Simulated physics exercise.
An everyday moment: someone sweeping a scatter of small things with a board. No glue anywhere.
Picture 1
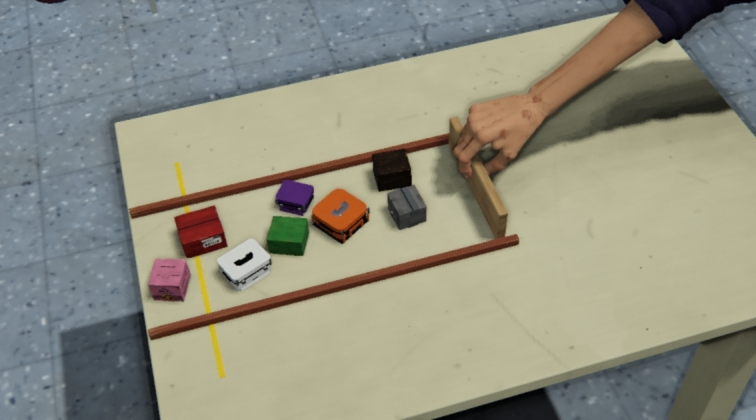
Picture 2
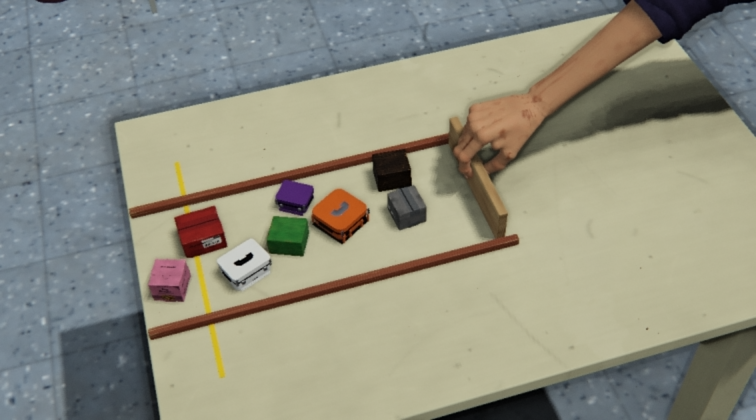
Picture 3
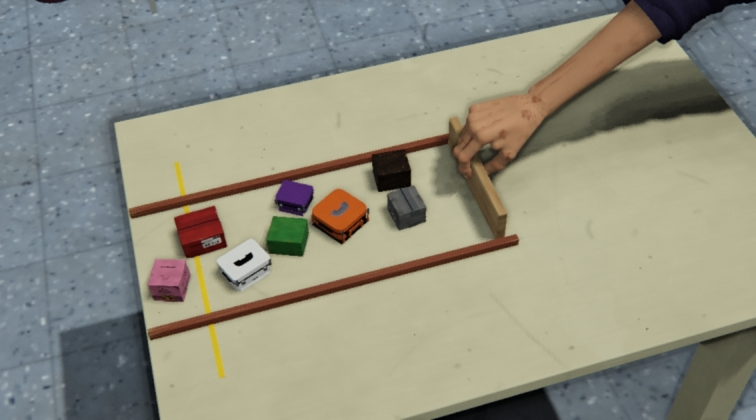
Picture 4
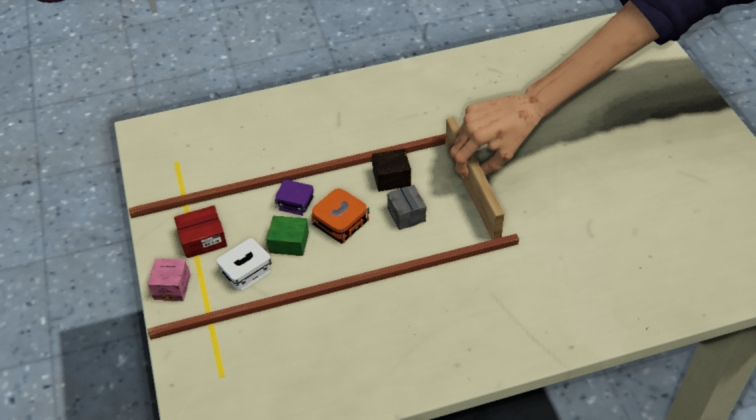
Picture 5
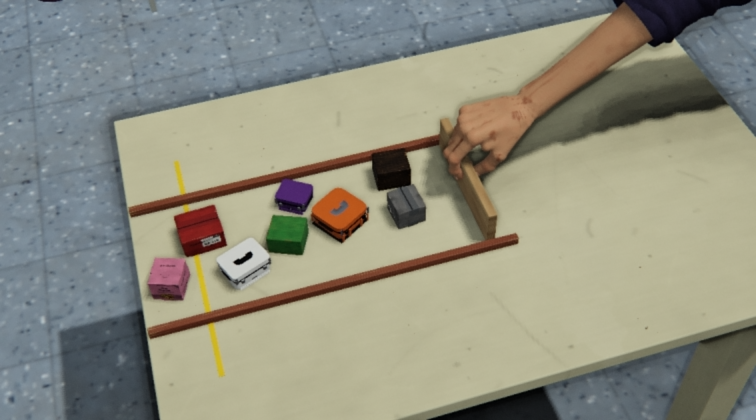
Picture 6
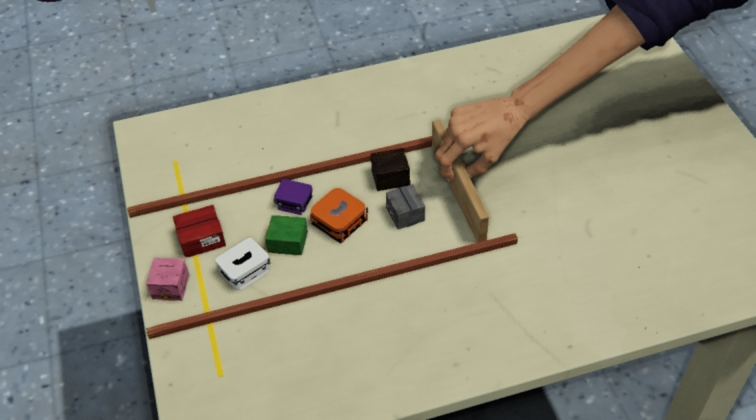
Hand holding a wooden board upright, then sliding it slightly left between two rods toward small coloured boxes that stay still.
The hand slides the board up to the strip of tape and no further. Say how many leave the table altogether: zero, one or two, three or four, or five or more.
Outcome: The number that fall off is three or four.
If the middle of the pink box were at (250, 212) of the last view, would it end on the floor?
The pink box drops off.
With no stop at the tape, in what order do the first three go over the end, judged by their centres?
Earliest first: The pink box, then the red box, then the green block.
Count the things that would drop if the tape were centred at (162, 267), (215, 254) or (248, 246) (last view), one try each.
Try by try, 5, 3 and 1.
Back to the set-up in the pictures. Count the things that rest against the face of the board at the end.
It touches 3.
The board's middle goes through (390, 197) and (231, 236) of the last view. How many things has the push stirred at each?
The counts are 3 and 8.
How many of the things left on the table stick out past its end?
That would be 2.
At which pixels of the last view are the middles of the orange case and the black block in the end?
The orange case at (138, 260), the black block at (170, 223).
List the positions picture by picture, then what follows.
In the first picture, pink box (170, 280); red box (201, 232); white case (245, 266); board (476, 177); tape (198, 259).
In the second picture, red box (201, 232); green block (288, 236).
In the third picture, white case (245, 266); purple case (295, 199).
In the fourth picture, pink box (170, 280); orange case (340, 216).
In the fifth picture, red box (200, 231); grey box (406, 207).
In the sixth picture, pink box (168, 279); red box (199, 231); white case (244, 265); board (458, 180); tape (196, 258).
Early on, none off yet; pink box at rest near (168, 279); red box at rest near (199, 231); white case at rest near (244, 265).
A while later, none off yet; pink box travelled a little near (155, 283); red box travelled about its own width near (174, 231); white case travelled about its own width near (194, 292).
Finally, the number that fall off is three or four; lost, green block, red box and pink box.
